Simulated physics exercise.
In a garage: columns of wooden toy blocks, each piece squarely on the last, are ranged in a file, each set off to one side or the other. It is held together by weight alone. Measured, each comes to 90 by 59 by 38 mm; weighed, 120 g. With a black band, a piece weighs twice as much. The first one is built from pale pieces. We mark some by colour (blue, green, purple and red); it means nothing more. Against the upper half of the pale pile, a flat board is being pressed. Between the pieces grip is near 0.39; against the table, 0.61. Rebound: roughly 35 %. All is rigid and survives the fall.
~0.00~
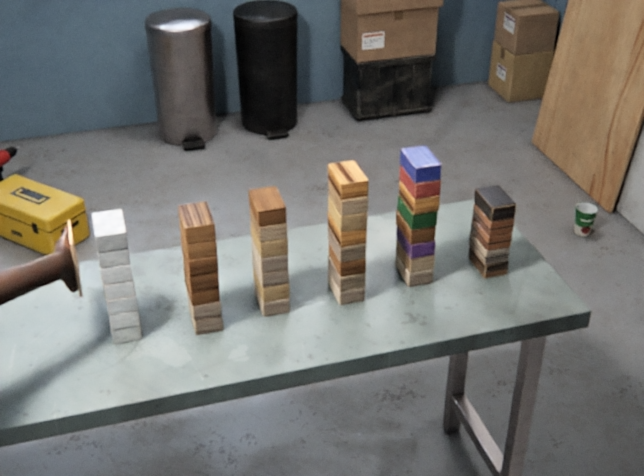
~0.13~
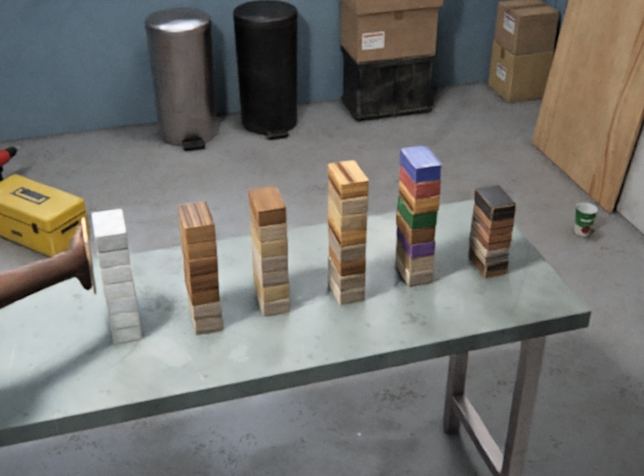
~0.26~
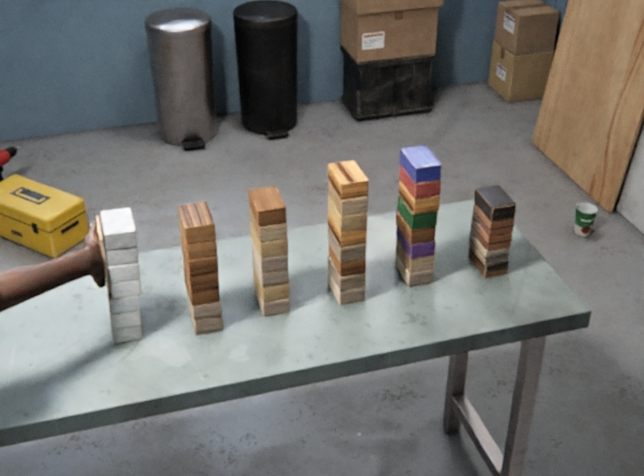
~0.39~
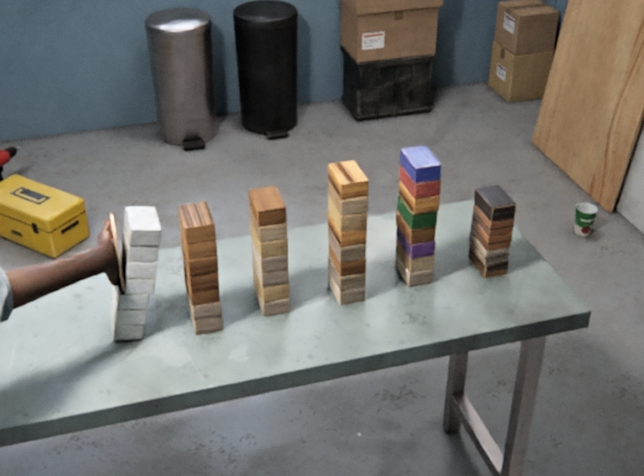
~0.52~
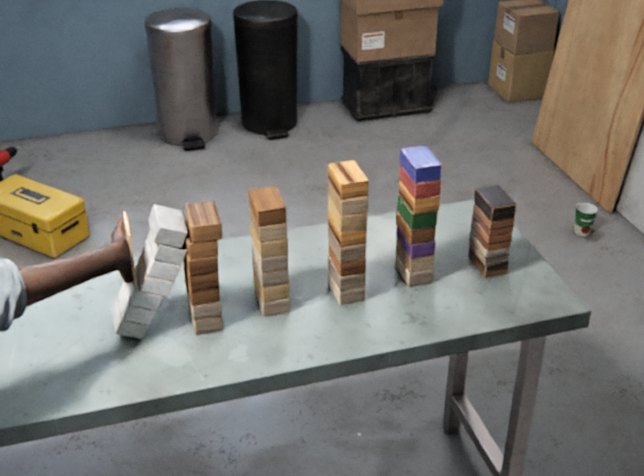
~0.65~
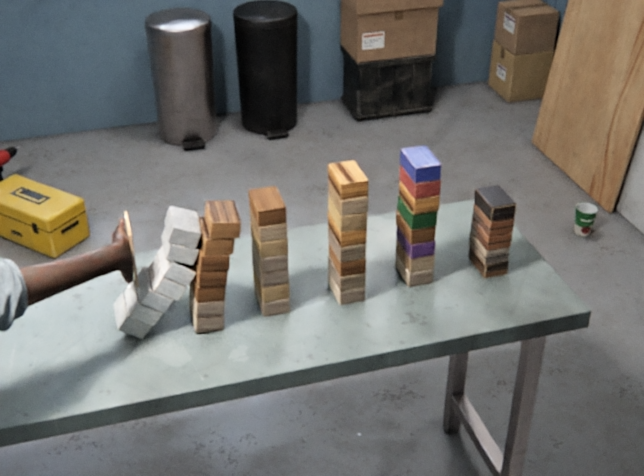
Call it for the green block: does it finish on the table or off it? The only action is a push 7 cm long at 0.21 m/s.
It finishes on the table.
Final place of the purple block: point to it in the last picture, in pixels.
In the last picture it sits at roughly (463, 252).
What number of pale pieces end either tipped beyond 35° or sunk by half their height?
7 of the pale pieces.
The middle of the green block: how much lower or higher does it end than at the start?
At the end it is roughly 10 cm lower than at the start.
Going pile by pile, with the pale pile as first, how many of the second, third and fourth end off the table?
Second 0, third 0, fourth 0.
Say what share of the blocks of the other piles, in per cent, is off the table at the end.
Roughly 15 percent.
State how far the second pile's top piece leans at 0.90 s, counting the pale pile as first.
I'd put it close to 20° from upright.
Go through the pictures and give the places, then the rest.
In the first picture (each place is the centre of the face we see best), board (75, 264) 42 mm short; green block (425, 221); red block (428, 190); purple block (423, 250); the others all in place.
In the second picture, board (90, 261) 15 mm short; green block (425, 221).
In the third picture, board (104, 259) 13 mm in; green block (425, 221).
In the fourth picture, board (119, 257) 40 mm in, top of the pale pile leaning 12°; green block (425, 221); the others all in place.
In the fifth picture, board (132, 255) 7 cm in, top of the pale pile leaning 24°; green block (425, 221); one has shifted.
In the sixth picture, board (133, 254) 7 cm in, stopped, top of the pale pile leaning 23°; green block (425, 221); blue block (421, 156); red block (428, 190); steepest lean 7°, the block at (223, 211); 7 have shifted.
By 0.90 s, 7 of the pale pile down; none of the 35 other blocks off the table, 14 disturbed; green block unmoved.
By 1.26 s, 7 of the pale pile down; none of the 35 other blocks off the table, 25 disturbed; green block unmoved; red block moved 15 mm.
By 1.82 s, 7 of the pale pile down; 1 of the 35 other blocks off the table; green block tilted 27°, 51 mm lower; blue block on its side.
By 2.52 s, 7 of the pale pile down; 5 of the 35 other blocks off the table; green block tilted 30°, 10 cm lower; red block upside down.
When it is over (2.9 s), 7 of the pale pile down; 6 of the 35 other blocks off the table; green block tilted 30°, 10 cm lower; blue block upside down; red block tilted 64°, 96 cm lower. In pixels of the last frame, middles, green block near (499, 233).
